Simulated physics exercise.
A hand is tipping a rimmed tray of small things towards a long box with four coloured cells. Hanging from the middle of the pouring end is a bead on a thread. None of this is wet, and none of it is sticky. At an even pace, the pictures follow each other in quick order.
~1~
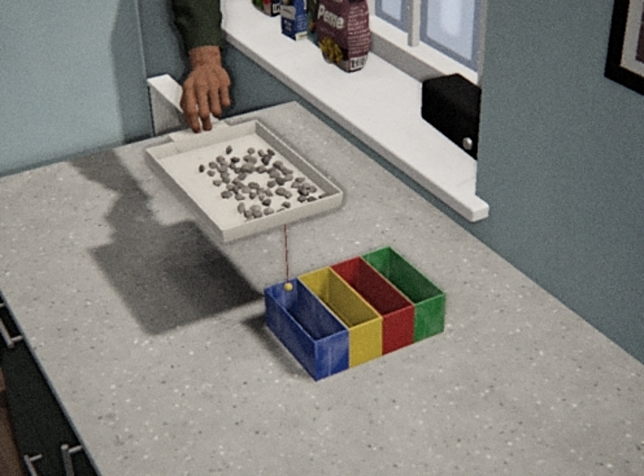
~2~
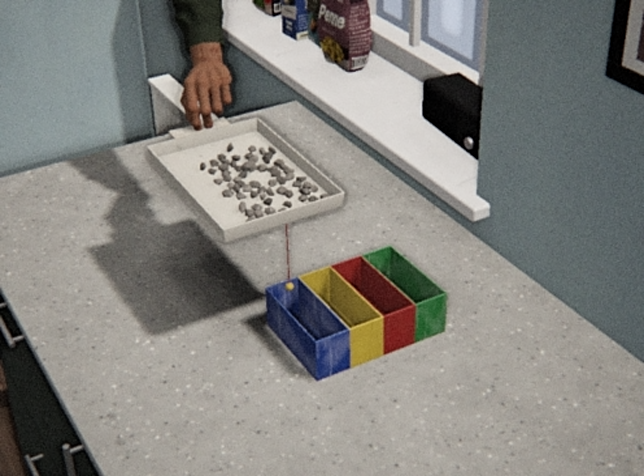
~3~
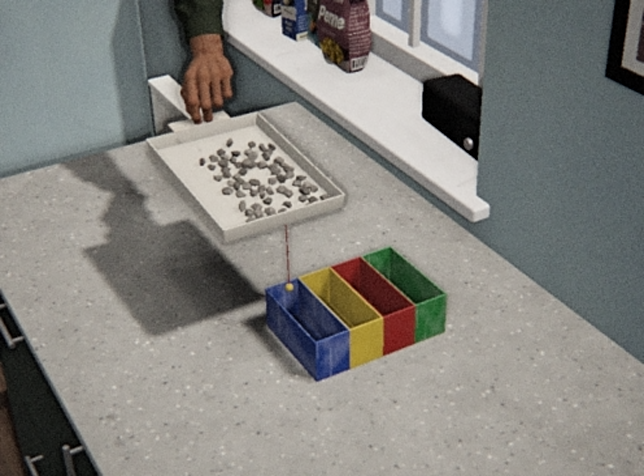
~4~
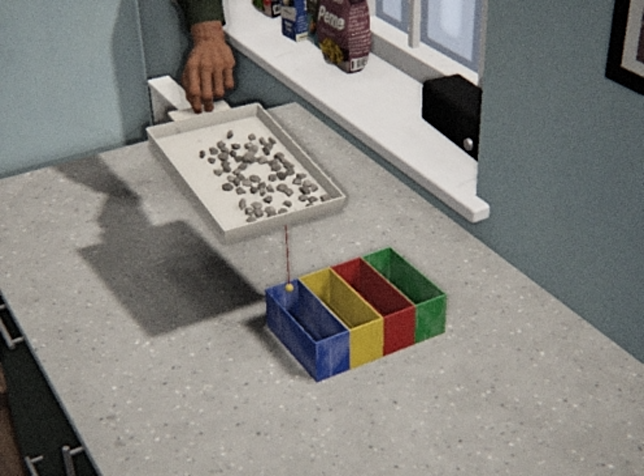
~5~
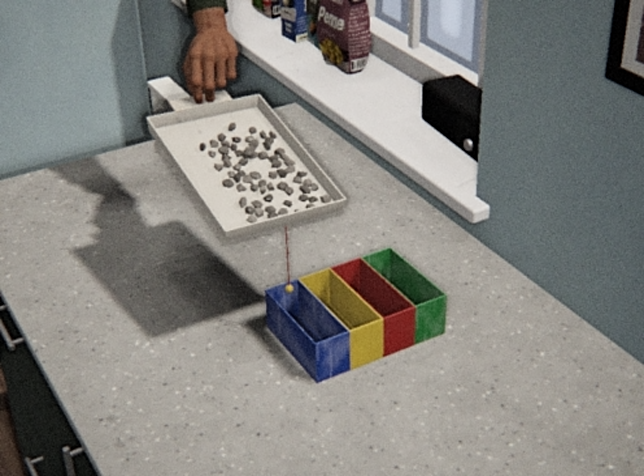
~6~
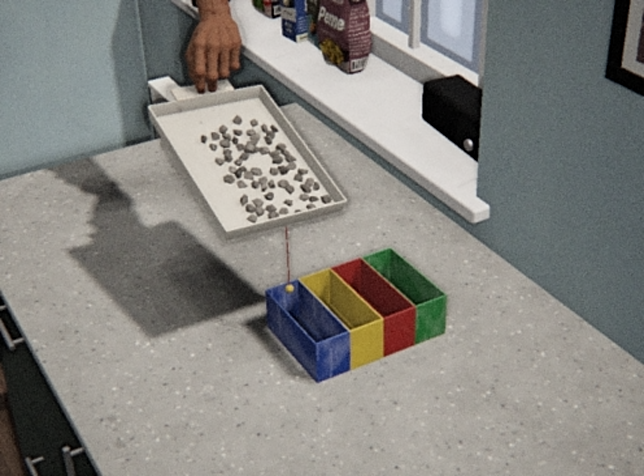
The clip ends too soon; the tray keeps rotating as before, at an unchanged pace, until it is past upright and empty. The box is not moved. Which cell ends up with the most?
The yellow cell.
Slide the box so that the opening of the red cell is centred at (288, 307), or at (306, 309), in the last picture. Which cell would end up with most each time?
Try 1 - green. Try 2 - green.
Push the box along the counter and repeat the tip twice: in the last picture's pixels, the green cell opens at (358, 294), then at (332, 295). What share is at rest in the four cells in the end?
Result, in turn: 100 %, 80 %.
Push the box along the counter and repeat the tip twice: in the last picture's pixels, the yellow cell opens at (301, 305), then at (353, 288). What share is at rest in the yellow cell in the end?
Around 30 and around 40 per cent, in that order.
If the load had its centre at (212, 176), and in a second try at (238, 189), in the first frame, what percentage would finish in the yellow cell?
Some 40 and then some 50 per cent.
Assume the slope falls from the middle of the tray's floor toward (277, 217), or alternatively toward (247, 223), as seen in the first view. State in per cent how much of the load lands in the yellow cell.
30 % then 0 %, roughly.
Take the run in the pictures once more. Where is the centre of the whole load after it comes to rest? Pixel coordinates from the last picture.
Roughly pixel (347, 340).
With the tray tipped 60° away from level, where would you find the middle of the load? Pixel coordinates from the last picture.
Somewhere about pixel (300, 189).
Soon, tray tipped steeply; all on the tray.
A while on, tray tipped right over; most on the tray; a small part in the yellow cell; a stray few in the red cell; a stray few in the green cell; a small part falling or outside the box.
Towards the end, tray tipped past a quarter turn; about half in the yellow cell; about a quarter in the red cell; about a quarter in the blue cell; a stray few in the green cell; a small part falling or outside the box.
Finally, tray tipped past a quarter turn; about half in the yellow cell; about a quarter in the red cell; about a quarter in the blue cell; a stray few in the green cell; a small part outside the box.
